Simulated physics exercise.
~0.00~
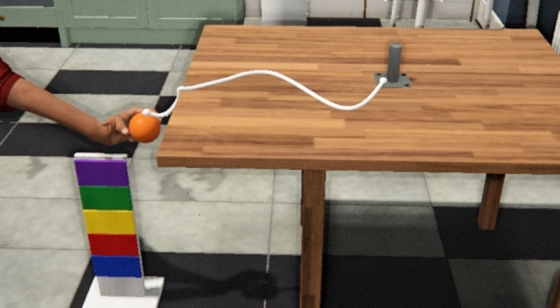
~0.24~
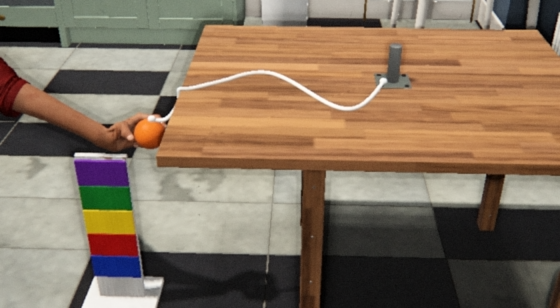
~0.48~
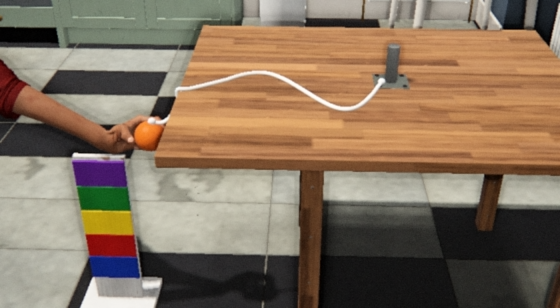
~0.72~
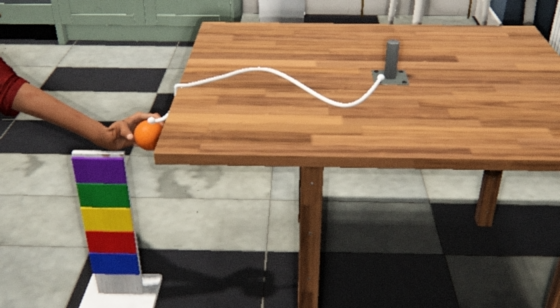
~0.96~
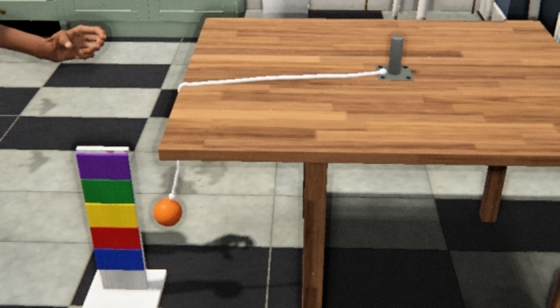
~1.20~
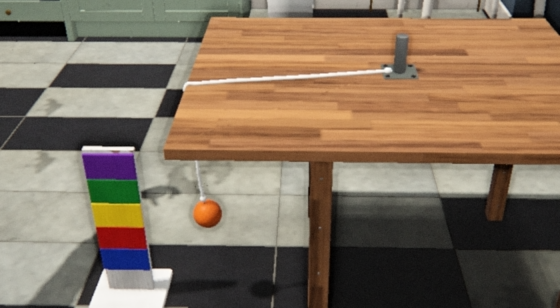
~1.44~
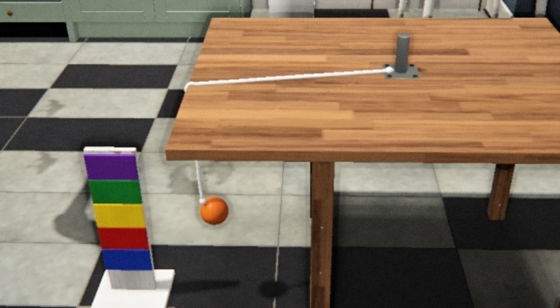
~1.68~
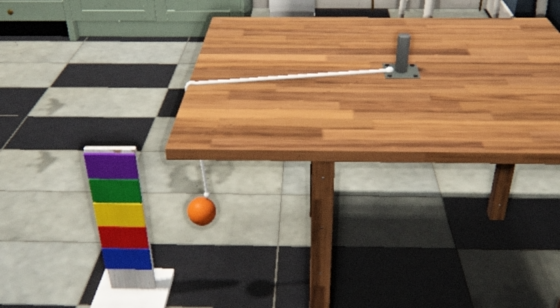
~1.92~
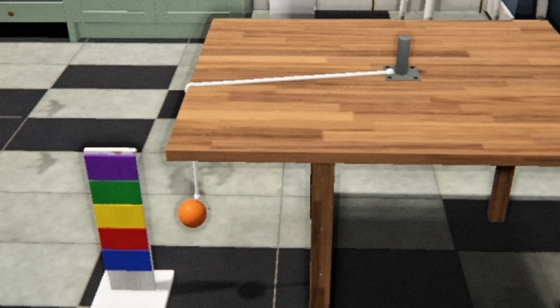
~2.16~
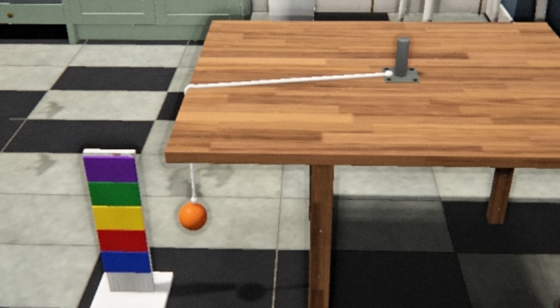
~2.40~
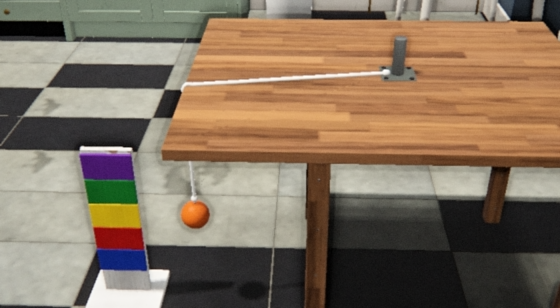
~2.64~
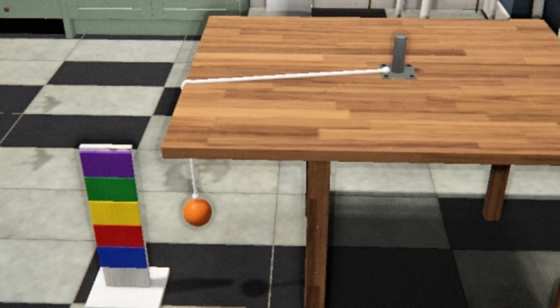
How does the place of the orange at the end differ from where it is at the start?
At the start the orange is held by the hand at the left edge of the tabletop, higher than the coloured scale. At the end it hangs on the cord below the table edge, lower and a little farther right, level with the yellow band.
